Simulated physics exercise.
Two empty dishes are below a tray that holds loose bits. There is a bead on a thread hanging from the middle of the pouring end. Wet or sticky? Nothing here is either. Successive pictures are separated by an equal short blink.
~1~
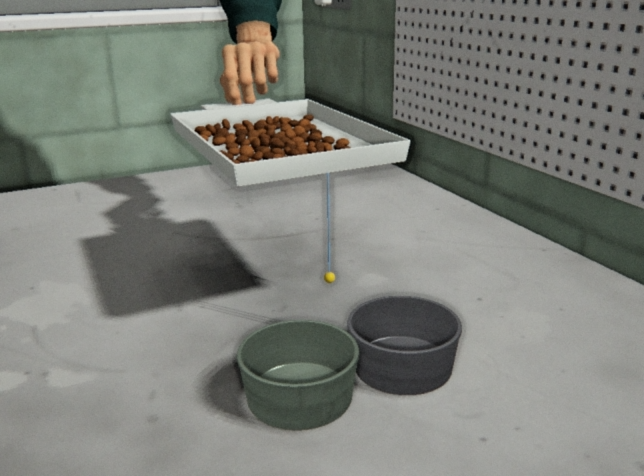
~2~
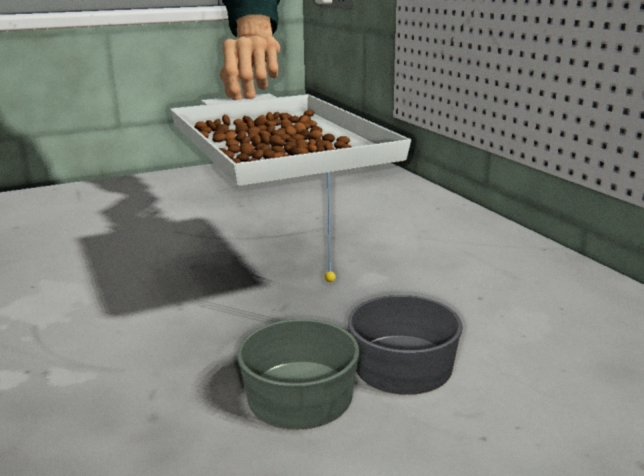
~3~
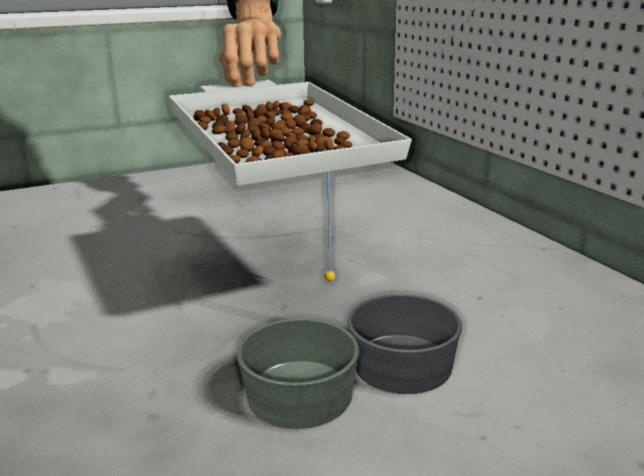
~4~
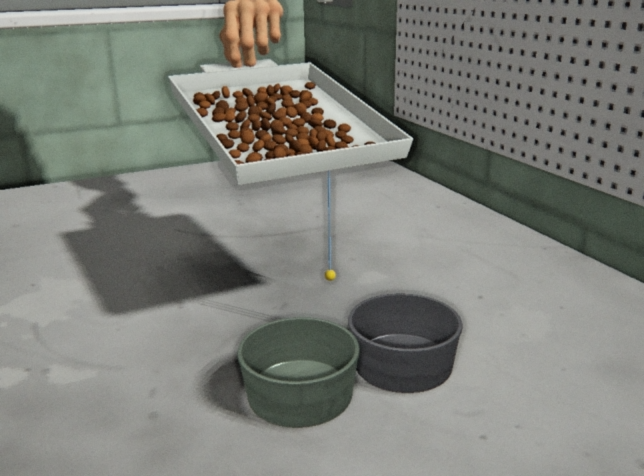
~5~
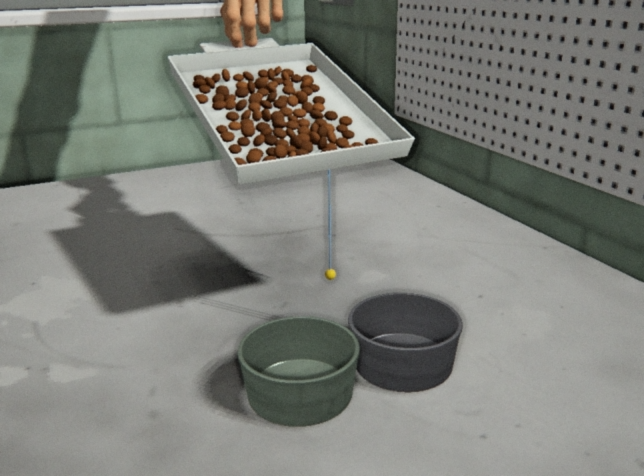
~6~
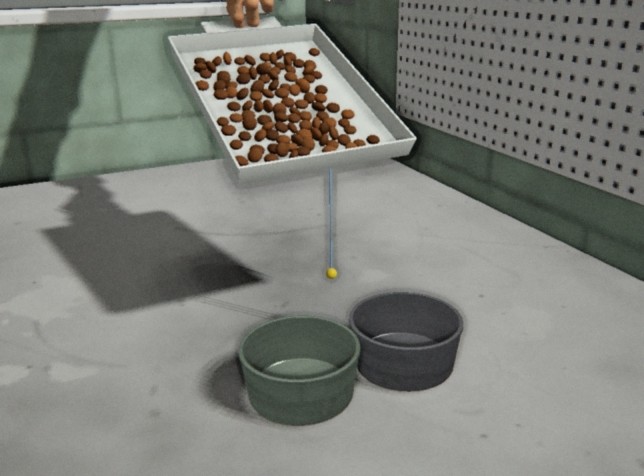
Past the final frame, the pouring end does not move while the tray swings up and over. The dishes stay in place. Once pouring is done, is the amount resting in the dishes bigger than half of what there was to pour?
Yes, it is over half.
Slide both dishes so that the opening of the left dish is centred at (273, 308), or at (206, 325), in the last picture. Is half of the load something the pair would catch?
Result - try one, below the halfway mark; try two, below the halfway mark.
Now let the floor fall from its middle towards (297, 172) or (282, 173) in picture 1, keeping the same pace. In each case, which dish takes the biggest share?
Try 1: Left-side dish. Try 2: Left-side dish.
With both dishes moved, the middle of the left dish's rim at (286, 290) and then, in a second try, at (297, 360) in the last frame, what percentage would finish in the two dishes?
Respectively 0 % and 40 %.
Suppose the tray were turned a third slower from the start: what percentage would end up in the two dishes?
Result: About 80 per cent.
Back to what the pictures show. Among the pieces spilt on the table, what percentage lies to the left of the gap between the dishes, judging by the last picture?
I'd put it at close to 70 per cent.
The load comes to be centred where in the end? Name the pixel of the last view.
I'd put the middle somewhere around (347, 365).
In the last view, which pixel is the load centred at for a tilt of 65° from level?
The load is centred around (310, 133).
Soon after the last picture, tray tipped steeply; all on the tray.
A little later, tray tipped past a quarter turn; about a third on the tray; about a quarter in the left dish; about a quarter in the right dish; a stray few outside both; a small part in the air.
Later still, tray tipped past a quarter turn; about a third in the left dish; about a third in the right dish; about a quarter outside both.
At rest, tray tipped past a quarter turn; about a third in the left dish; about a third in the right dish; about a quarter outside both.
